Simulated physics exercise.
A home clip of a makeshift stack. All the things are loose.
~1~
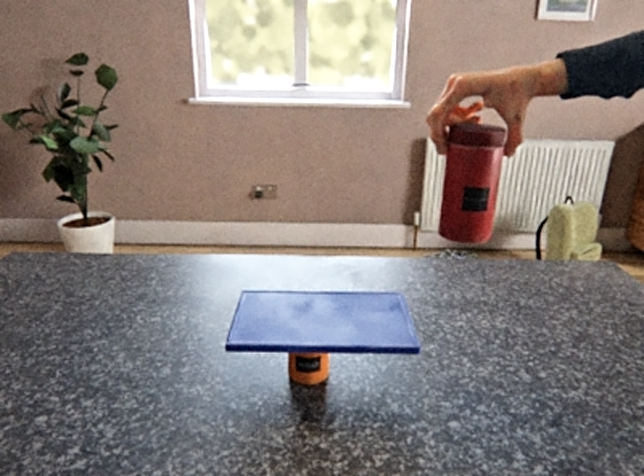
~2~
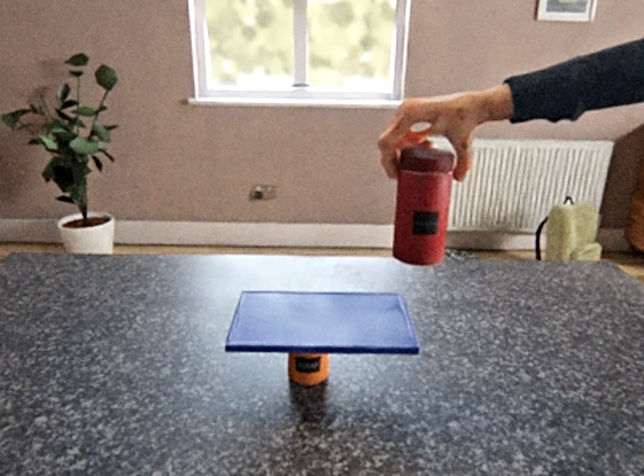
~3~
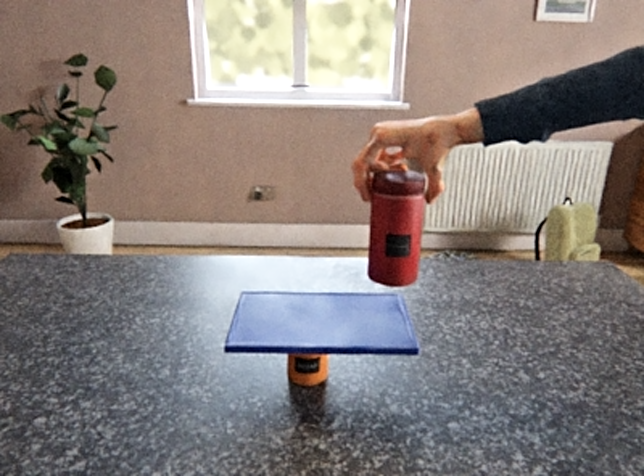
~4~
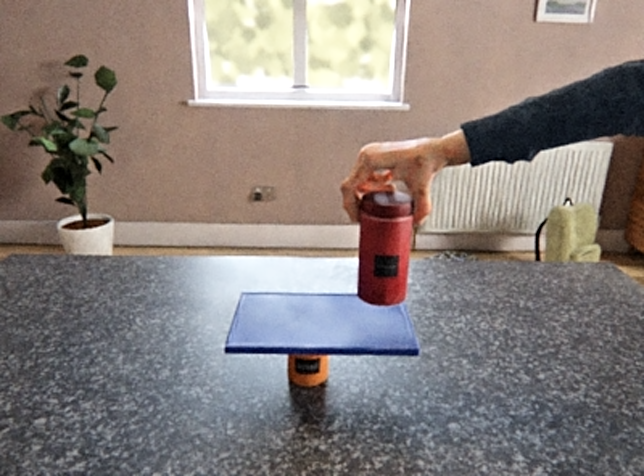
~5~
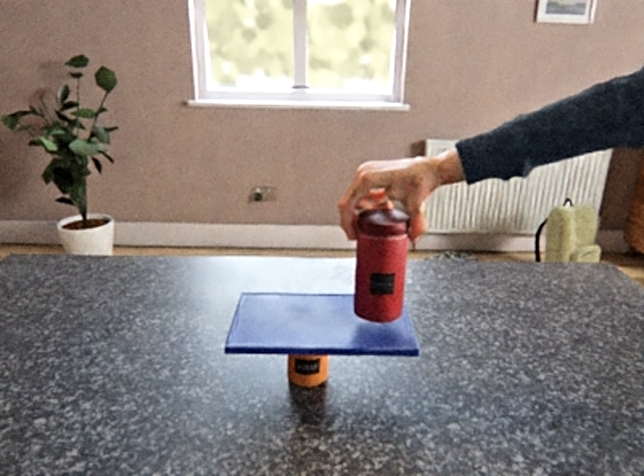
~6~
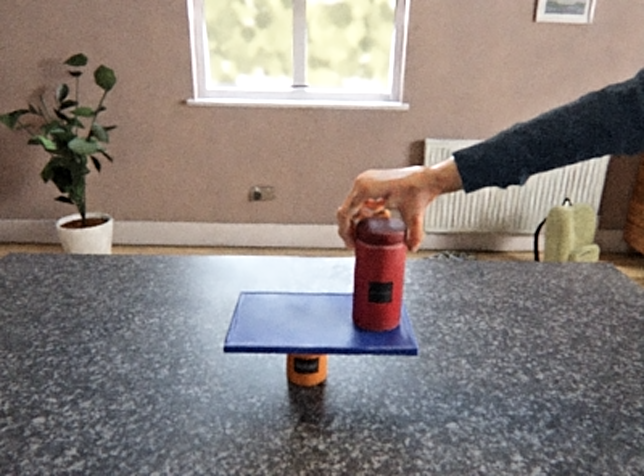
A hand lowers a red jar onto the right side of a blue board atop an orange jar.
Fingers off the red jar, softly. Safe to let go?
Here the stack loses its balance.
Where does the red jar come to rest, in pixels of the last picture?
Near (442, 348).
Then, 0.30 s on from there, red jar now fallen; blue lid turned 41° from how it was put.
Then, 0.40 s on from there, blue lid turned 48° from how it was put.
In the end, fallen, red jar; toppled in the stack, blue lid; orange jar unmoved. At the end, from the last picture's camera, red jar near (442, 348). The stack comes apart.
